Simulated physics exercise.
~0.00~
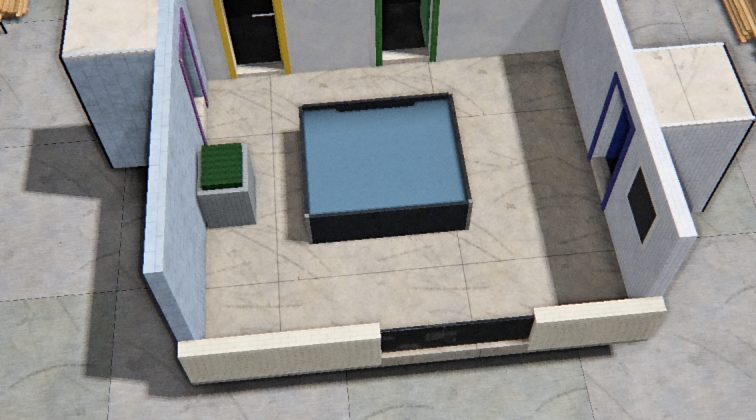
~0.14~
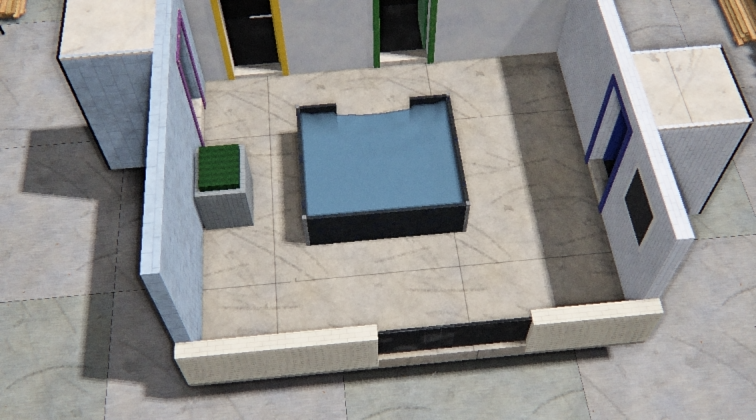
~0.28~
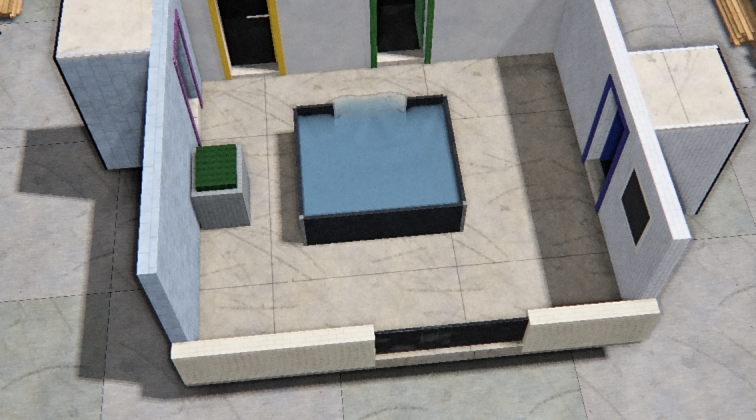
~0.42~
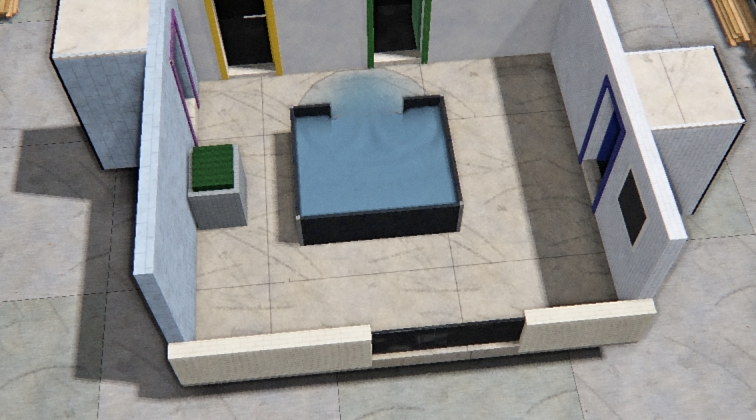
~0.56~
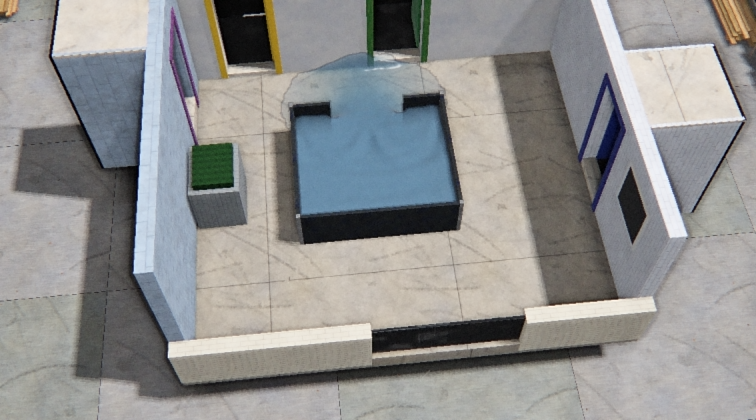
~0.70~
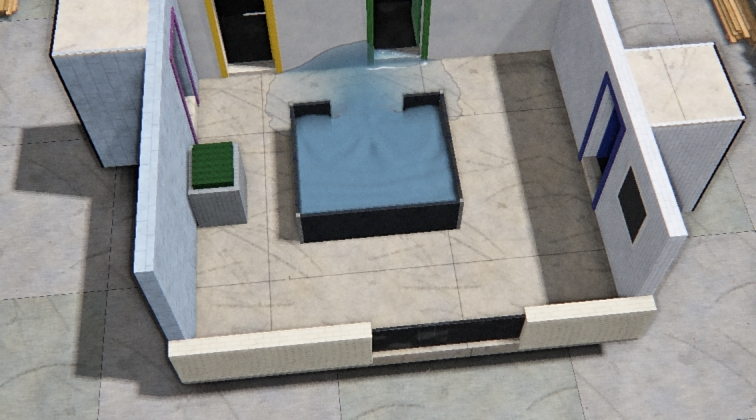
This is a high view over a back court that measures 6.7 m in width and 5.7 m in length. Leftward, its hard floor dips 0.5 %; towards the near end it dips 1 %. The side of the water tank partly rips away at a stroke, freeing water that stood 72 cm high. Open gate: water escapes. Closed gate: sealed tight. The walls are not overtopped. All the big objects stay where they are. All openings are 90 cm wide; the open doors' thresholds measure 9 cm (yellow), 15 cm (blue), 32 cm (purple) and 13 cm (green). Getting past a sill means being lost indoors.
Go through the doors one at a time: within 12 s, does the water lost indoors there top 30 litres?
My prediction: The yellow door is going to top the limit; the blue door is going to fall short of the limit; the purple door is going to fall short of the limit; the green door is going to top the limit.
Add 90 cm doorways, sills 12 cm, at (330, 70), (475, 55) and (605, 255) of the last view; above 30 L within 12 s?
In sequence the answers are more than that, less than that and less than that.
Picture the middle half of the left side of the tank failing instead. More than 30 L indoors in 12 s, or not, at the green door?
Compared with the limit, green is less.
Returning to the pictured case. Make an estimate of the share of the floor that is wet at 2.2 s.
Roughly 30 % of the floor.
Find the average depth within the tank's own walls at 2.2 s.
It averages close to 41 centimetres.
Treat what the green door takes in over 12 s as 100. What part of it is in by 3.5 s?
Estimate: Around 80 per cent.
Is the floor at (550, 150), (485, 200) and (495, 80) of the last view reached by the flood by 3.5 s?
Well, the first is drenched, the next untouched by it, the last drenched.
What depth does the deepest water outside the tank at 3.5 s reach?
Around 36 centimetres deep.
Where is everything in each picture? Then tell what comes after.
The first frame shows still water, 72 cm deep, in the water tank at (382, 155).
In the second frame, the front is at a hidden place, 0.7 m from the gap on the water tank's far side; 0.3 m2 of floor is under water; 72 cm left at the back of the water tank.
In the third frame, water pours out on the water tank's far side and has run 1.0 m, to a hidden place; typically 12 cm deep outside, 72 cm at the water tank's back.
In the fourth frame, the front is at (340, 74), 1.4 m from the gap on the water tank's far side; 2.5 m2 of floor is under water; 72 cm left at the back of the water tank.
In the fifth frame, water pours out on the water tank's far side and has run 1.8 m, to (305, 73); typically 8 cm deep outside, 71 cm at the water tank's back.
In the sixth frame, water pours out on the water tank's far side and has run 2.1 m, to (279, 74); typically 8 cm deep outside, 65 cm at the water tank's back.
After 1.4 s water covers 20 % of the floor and is deepest (50 cm) near (353, 75); yellow door 14 cm at the sill, 0 L in, blue door not reached, purple door not reached, green door 39 cm at the sill, 98 L in.
After 2.2 s water covers 30 % of the floor and is deepest (43 cm) near (353, 75); yellow door 14 cm at the sill, 8 L in, blue door not reached, purple door 26 cm at the sill, 0 L in, green door 36 cm at the sill, 244 L in.
After 3.5 s water covers 50 % of the floor and is deepest (36 cm) near (209, 175); yellow door 10 cm at the sill, 18 L in, blue door 7 cm at the sill, 0 L in, purple door 23 cm at the sill, 0 L in, green door 25 cm at the sill, 368 L in.
After 7.0 s water covers 90 % of the floor and is deepest (20 cm) near (199, 81); yellow door 15 cm at the sill, 60 L in, blue door 6 cm at the sill, 0 L in, purple door 15 cm at the sill, 0 L in, green door 16 cm at the sill, 456 L in.
After 12.0 s water covers 100 % of the floor and is deepest (19 cm) near (196, 360); yellow door 10 cm at the sill, 94 L in, blue door 4 cm at the sill, 0 L in, purple door 11 cm at the sill, 0 L in, green door 8 cm at the sill, 461 L in.
